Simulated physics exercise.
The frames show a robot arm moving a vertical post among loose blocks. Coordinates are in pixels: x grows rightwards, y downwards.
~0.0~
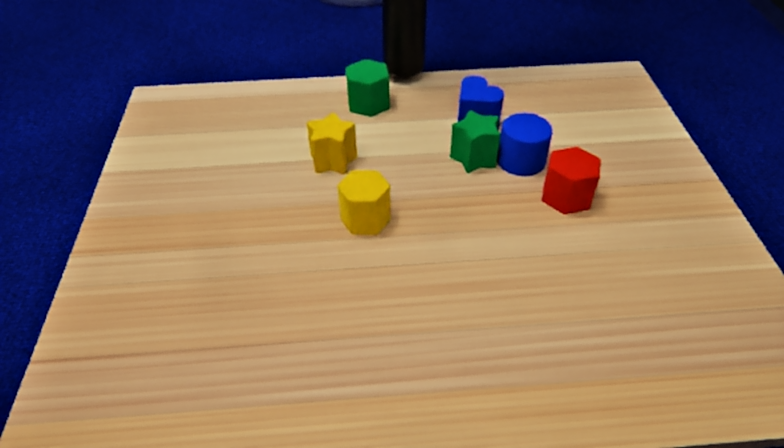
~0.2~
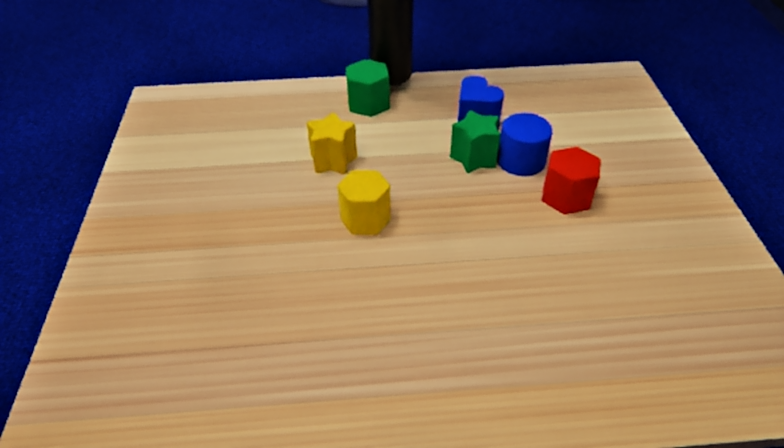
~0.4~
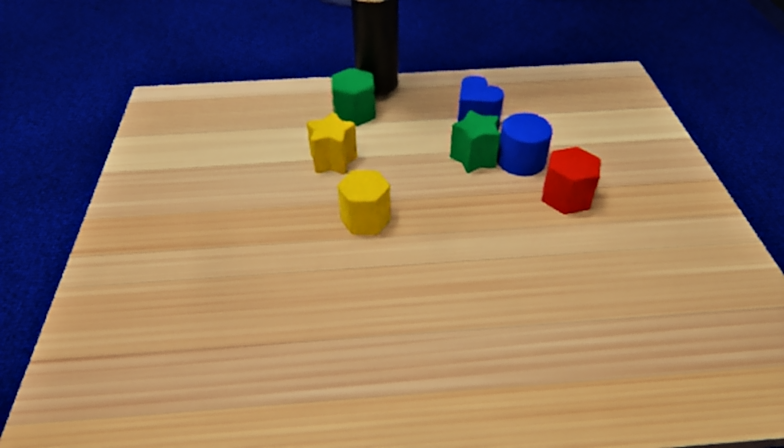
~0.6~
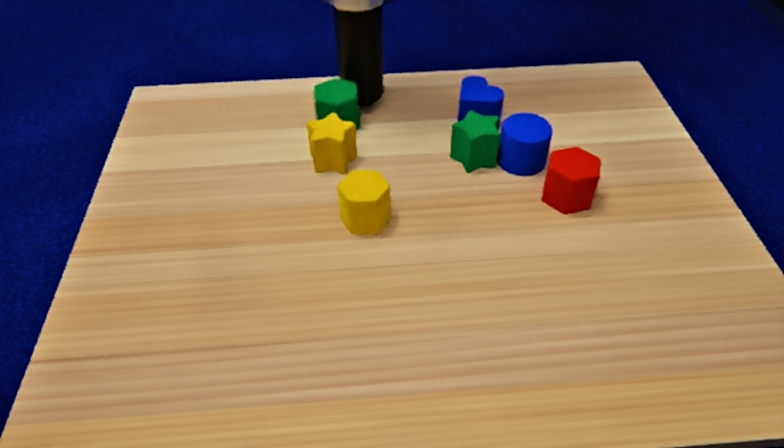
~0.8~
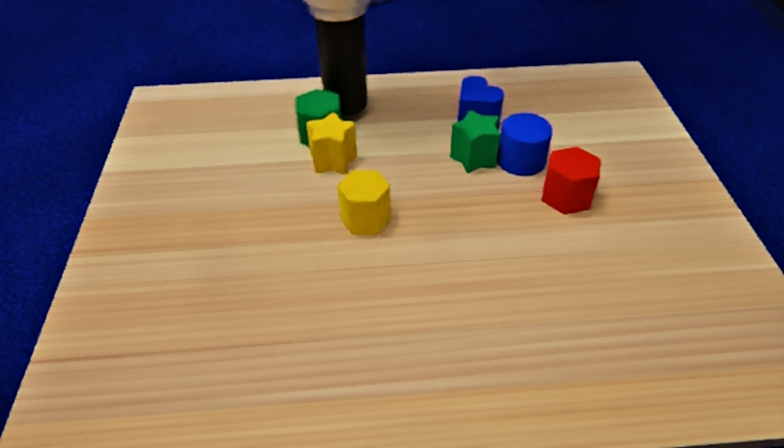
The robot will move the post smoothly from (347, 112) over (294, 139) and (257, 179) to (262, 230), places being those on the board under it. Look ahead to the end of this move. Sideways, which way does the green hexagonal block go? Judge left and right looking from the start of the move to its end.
Rightward.
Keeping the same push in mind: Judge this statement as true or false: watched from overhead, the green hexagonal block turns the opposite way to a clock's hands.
This is false.
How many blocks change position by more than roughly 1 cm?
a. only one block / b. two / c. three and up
My answer is option a.
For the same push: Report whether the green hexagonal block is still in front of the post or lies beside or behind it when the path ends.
I expect it to be beside or behind the post.
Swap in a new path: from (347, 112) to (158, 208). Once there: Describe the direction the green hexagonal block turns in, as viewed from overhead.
Direction: Anticlockwise.
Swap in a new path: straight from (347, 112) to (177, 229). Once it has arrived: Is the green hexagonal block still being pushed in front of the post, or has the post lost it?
The green hexagonal block stays in front.
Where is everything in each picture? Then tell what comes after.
The first picture shows post's lower end at (404, 67); green hexagonal block at (367, 71); yellow star-shaped block at (330, 127); yellow hexagonal block at (364, 184).
The second picture shows post at (391, 75); blocks still.
The third picture shows post at (377, 84); green hexagonal block at (352, 80).
The fourth picture shows post at (362, 94); green hexagonal block at (335, 90).
The fifth picture shows post at (346, 104); green hexagonal block at (317, 101); yellow star-shaped block at (330, 127); yellow hexagonal block at (364, 184).
The first path, step by step. One third of the way, post at (293, 131); green hexagonal block at (263, 133), turned 15° anticlockwise; yellow star-shaped block at (329, 130), turned 10° anticlockwise.
Two thirds of the way, post at (255, 171); green hexagonal block at (215, 174); yellow star-shaped block at (329, 130), turned 10° anticlockwise.
At the end, post at (260, 221); green hexagonal block at (197, 195), turned 45° clockwise; yellow star-shaped block at (329, 130), turned 10° anticlockwise; yellow hexagonal block still.
